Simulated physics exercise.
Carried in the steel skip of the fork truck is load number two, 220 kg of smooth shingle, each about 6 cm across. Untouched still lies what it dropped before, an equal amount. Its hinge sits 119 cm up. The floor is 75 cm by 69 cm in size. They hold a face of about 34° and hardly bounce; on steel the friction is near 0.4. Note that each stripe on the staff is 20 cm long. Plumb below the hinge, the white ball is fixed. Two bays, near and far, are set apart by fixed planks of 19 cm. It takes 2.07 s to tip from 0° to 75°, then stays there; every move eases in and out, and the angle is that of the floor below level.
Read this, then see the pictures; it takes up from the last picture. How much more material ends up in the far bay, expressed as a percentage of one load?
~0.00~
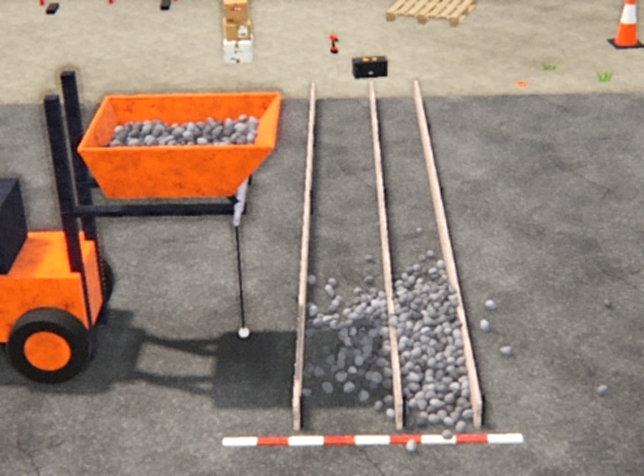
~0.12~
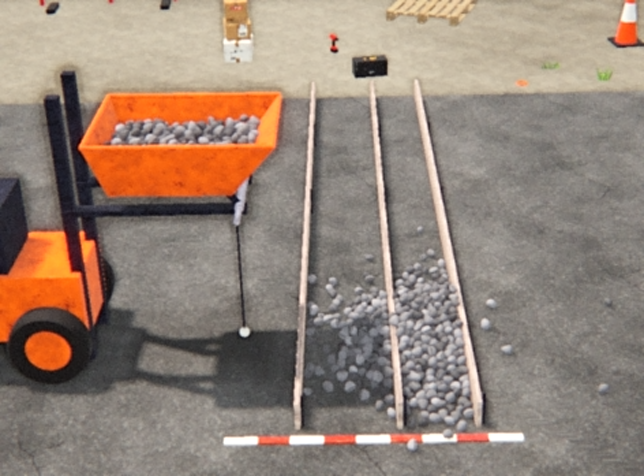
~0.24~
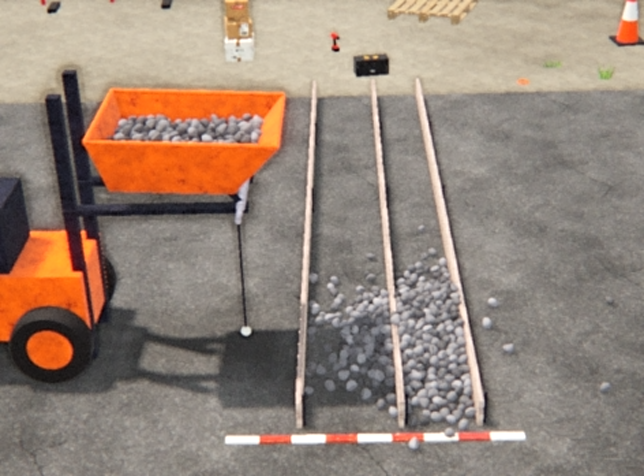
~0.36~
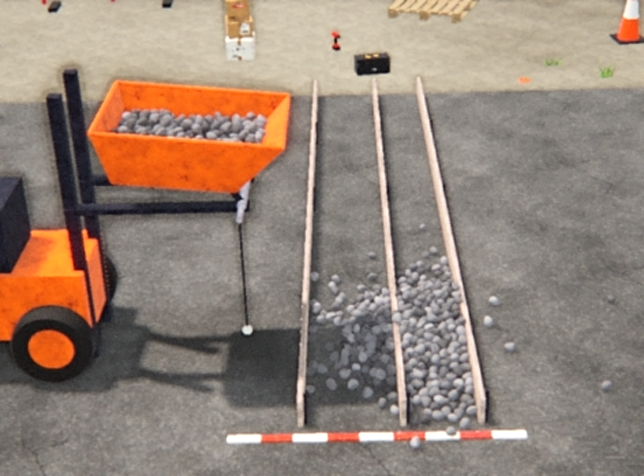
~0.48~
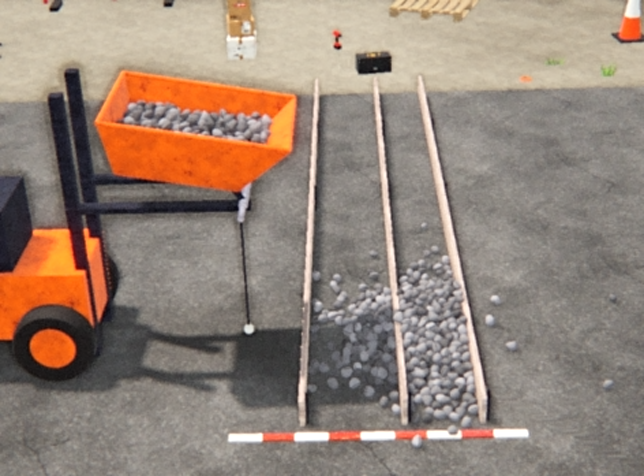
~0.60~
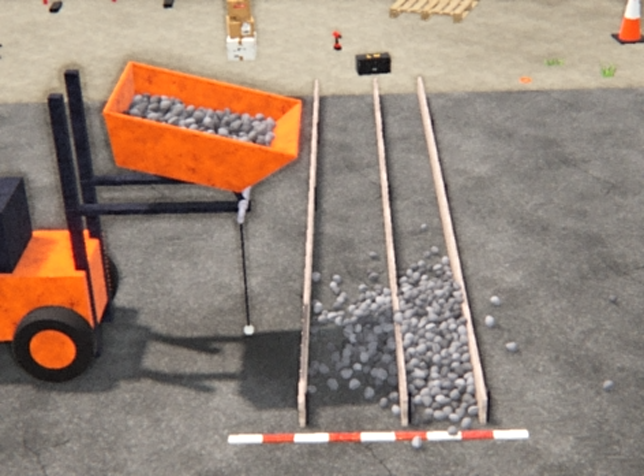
About 51 per cent of a load.
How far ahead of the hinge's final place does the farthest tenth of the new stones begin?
Ahead of it by roughly 140 cm.
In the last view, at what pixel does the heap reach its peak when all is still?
Note: Crest near (425, 301).
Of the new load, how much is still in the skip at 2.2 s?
Around 30 in a hundred.
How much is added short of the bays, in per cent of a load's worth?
0 in a hundred.
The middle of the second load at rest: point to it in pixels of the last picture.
They end up centred around (410, 322).
After 1.5 s the floor is at 63°; in per cent of one load, 99 in the skip, 25 in the near bay, 75 in the far bay, 1 past the last board; the foremost stones are at (512, 319).
After 2.2 s the floor is at 75°; in per cent of one load, 30 in the skip, 62 in the near bay, 107 in the far bay, 1 past the last board; the foremost stones are at (512, 319).
After 2.5 s the floor is at 75°; in per cent of one load, 6 in the skip, 65 in the near bay, 123 in the far bay, 6 past the last board; the foremost stones are at (552, 340).
After 4.8 s the floor is at 75°; in per cent of one load, 0 in the skip, 65 in the near bay, 126 in the far bay, 9 past the last board; the foremost stones are at (599, 323). Net gain in the far bay, 51.
